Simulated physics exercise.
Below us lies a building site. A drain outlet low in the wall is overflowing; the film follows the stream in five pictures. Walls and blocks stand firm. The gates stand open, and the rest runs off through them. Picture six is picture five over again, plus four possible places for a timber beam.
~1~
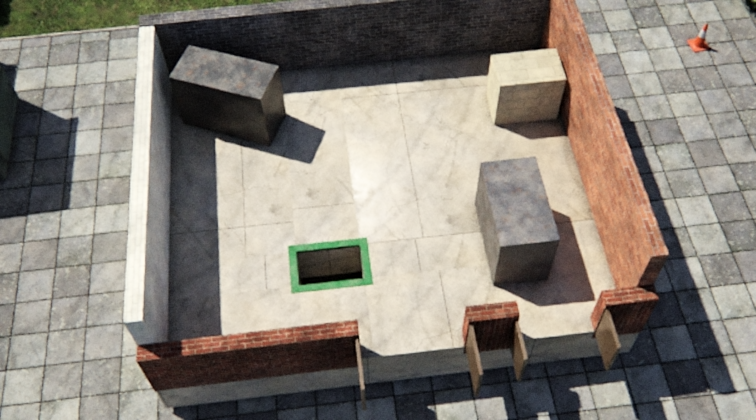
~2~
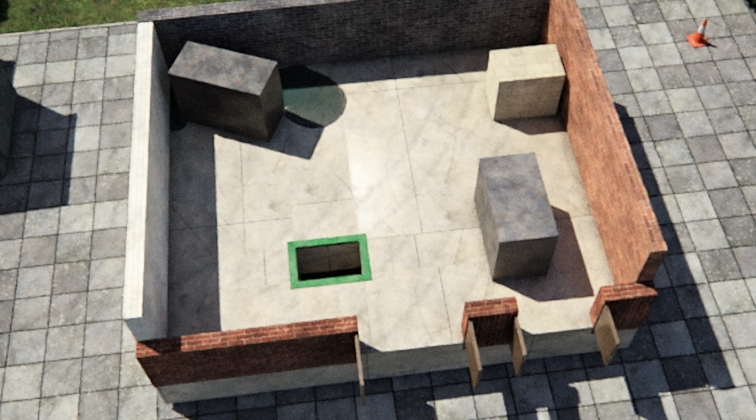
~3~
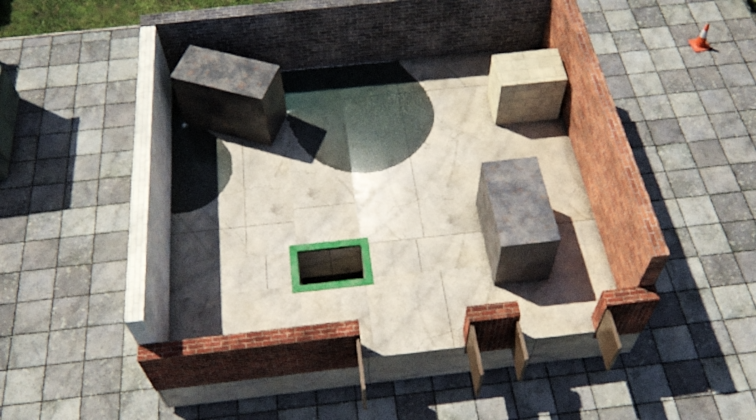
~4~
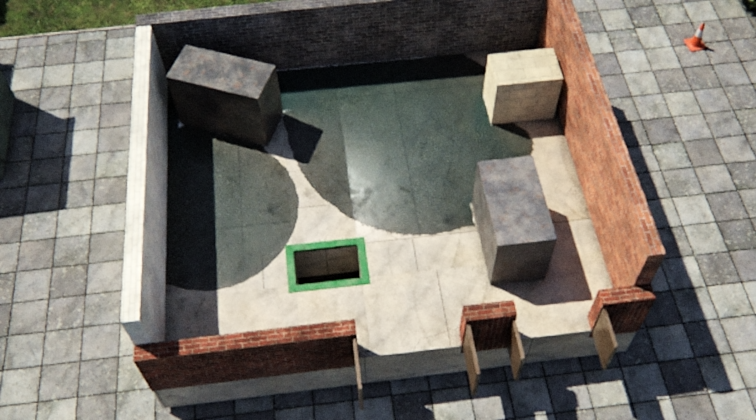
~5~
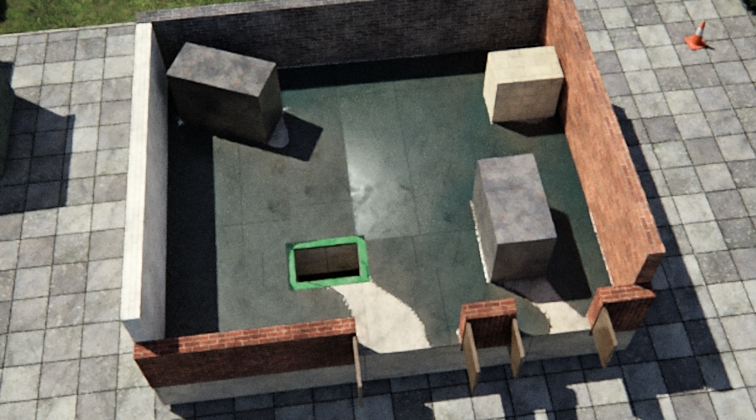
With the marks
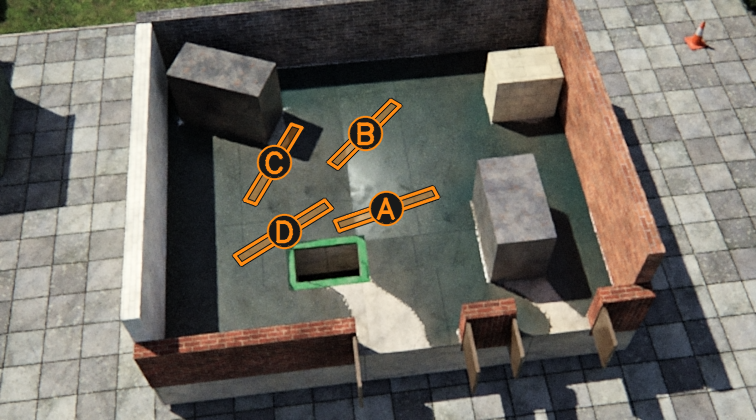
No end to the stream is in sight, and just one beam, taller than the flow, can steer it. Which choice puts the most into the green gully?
B beats the others.
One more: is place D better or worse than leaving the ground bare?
Place D is worse.
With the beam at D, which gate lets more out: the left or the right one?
More leaves on the right.
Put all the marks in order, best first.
Best to worst: B, A, C, D.
On the marked copy, A from (337, 225) to (435, 192); B from (333, 165) to (395, 103); C from (250, 202) to (296, 125); D from (237, 259) to (328, 204).
If A is chosen, about 18 % of the stream goes into the green gully, about 82 % out by the gates.
If B is chosen, about 27 % of the stream goes into the green gully, about 73 % out by the gates.
If C is chosen, about 10 % of the stream goes into the green gully, about 90 % out by the gates.
If D is chosen, about 3 % of the stream goes into the green gully, about 96 % out by the gates.
